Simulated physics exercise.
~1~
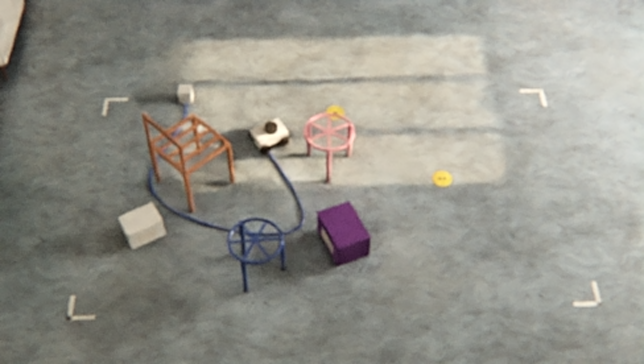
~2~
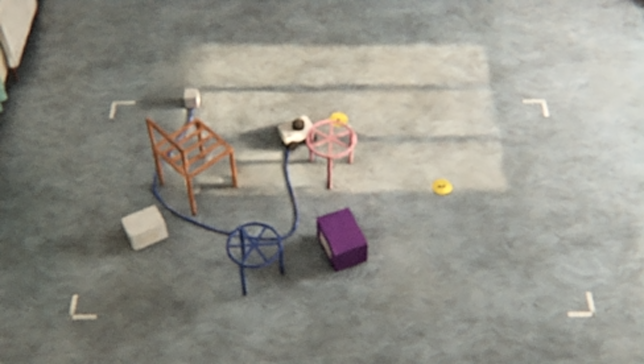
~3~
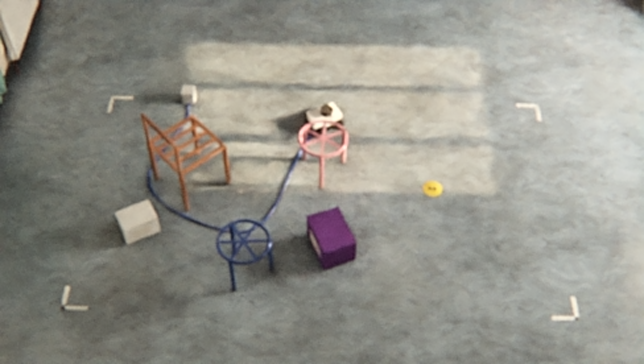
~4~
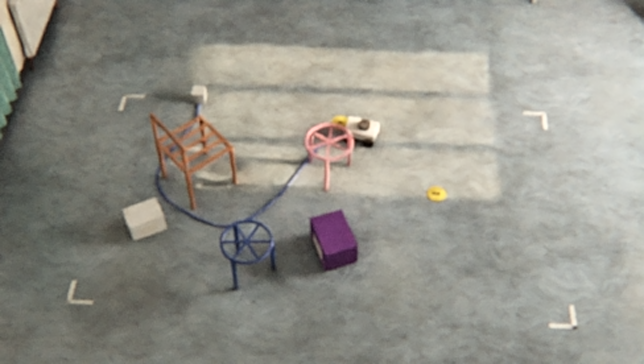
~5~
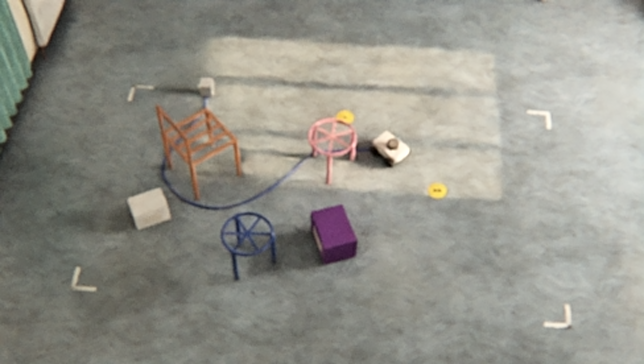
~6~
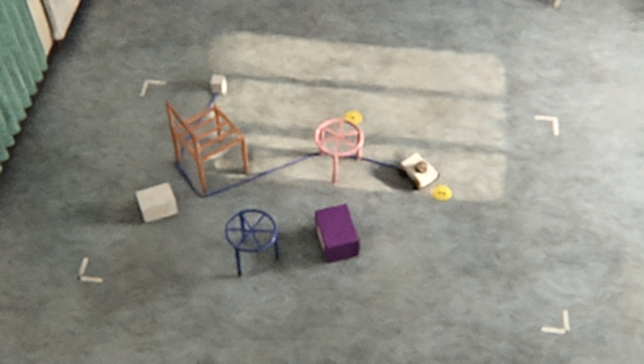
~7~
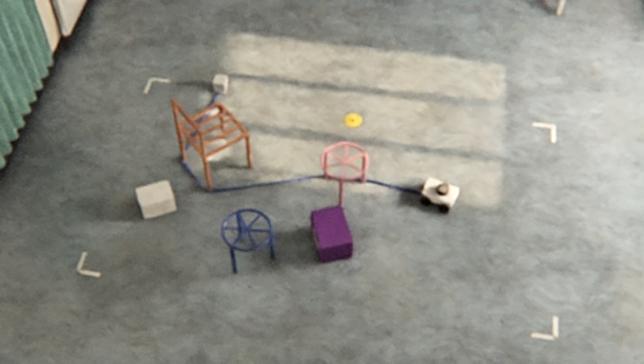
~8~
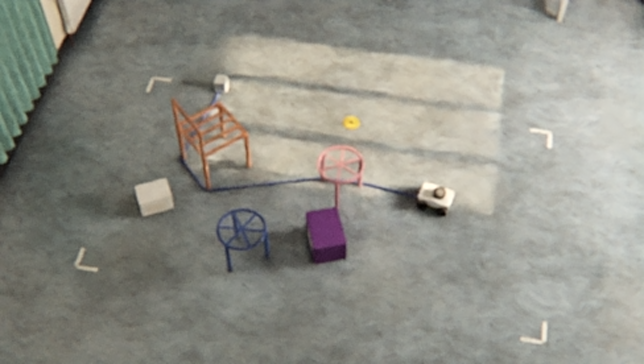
A small white cart rolls right, tightening its blue lead and dragging the pink stool.
